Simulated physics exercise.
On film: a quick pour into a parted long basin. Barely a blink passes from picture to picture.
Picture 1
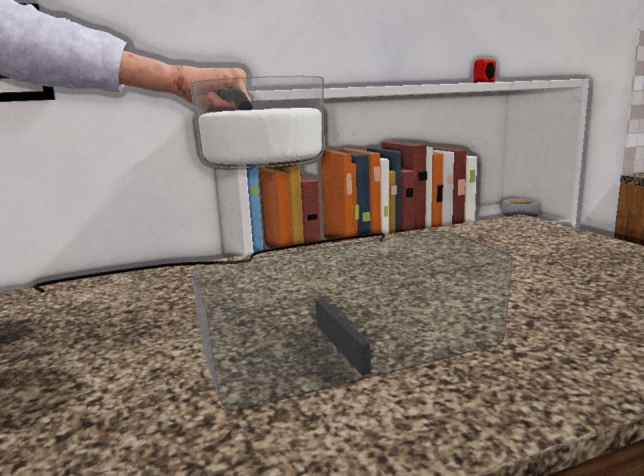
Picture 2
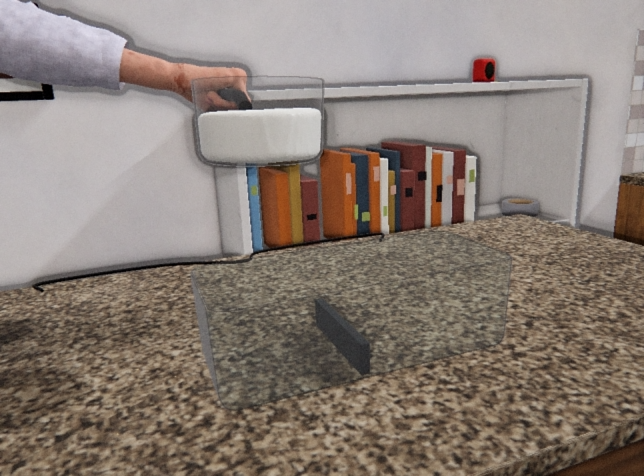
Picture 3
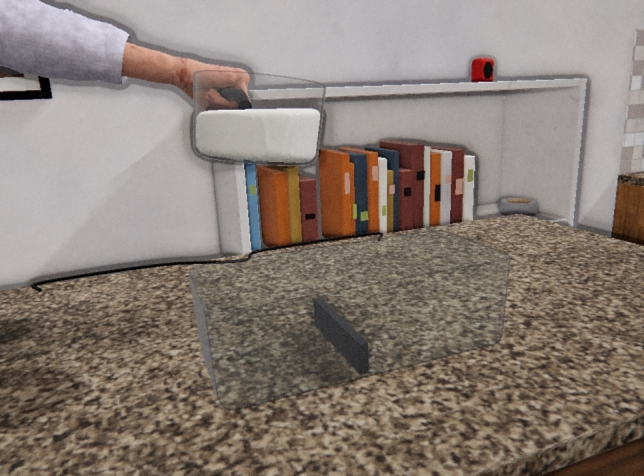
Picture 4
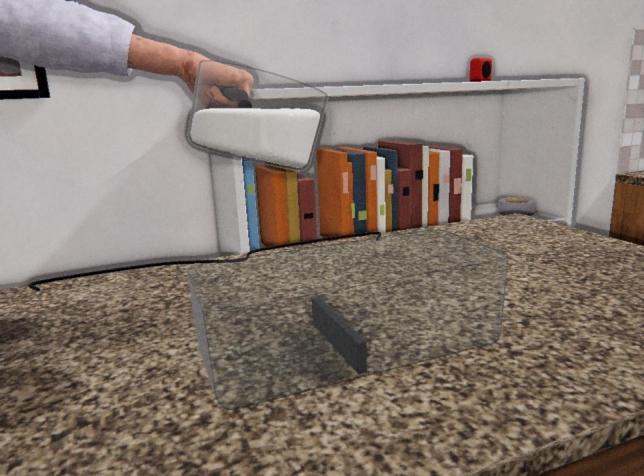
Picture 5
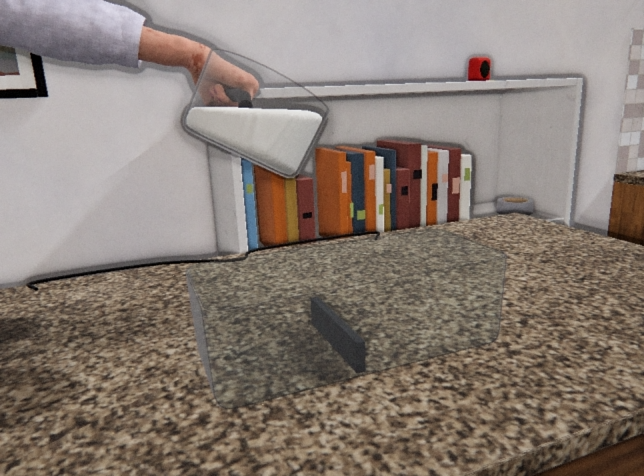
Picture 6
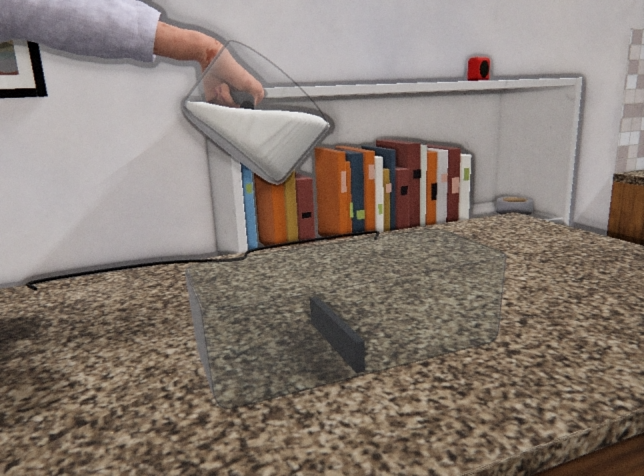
A hand tilts a clear container of white material rightward above an empty, divided transparent basin.
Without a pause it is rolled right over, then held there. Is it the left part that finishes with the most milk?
No - the right bay will be the one that fills most.
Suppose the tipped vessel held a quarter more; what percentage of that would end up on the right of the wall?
Estimate: Close to 80 per cent.
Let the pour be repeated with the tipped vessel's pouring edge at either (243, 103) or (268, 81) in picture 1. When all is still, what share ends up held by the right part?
It comes to about 15 %, followed by about 15 %.
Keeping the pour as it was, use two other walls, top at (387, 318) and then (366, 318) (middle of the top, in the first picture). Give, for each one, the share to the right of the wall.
The first placement leaves close to 15 per cent, the second close to 40 per cent.
A moment on, the tilt is 113° and 21 per cent is still to pour, 0 is left of the wall and 22 right of it.
Next, the tilt is 117° and 3 per cent is still to pour, 17 is left of the wall and 72 right of it.
Then the tilt is 117° and 0 per cent is still to pour, 19 is left of the wall and 77 right of it.
Later the tilt is 117° and 0 per cent is still to pour, 19 is left of the wall and 78 right of it.
Finally, 19 per cent lies left of the wall, 78 right of it and 3 outside.
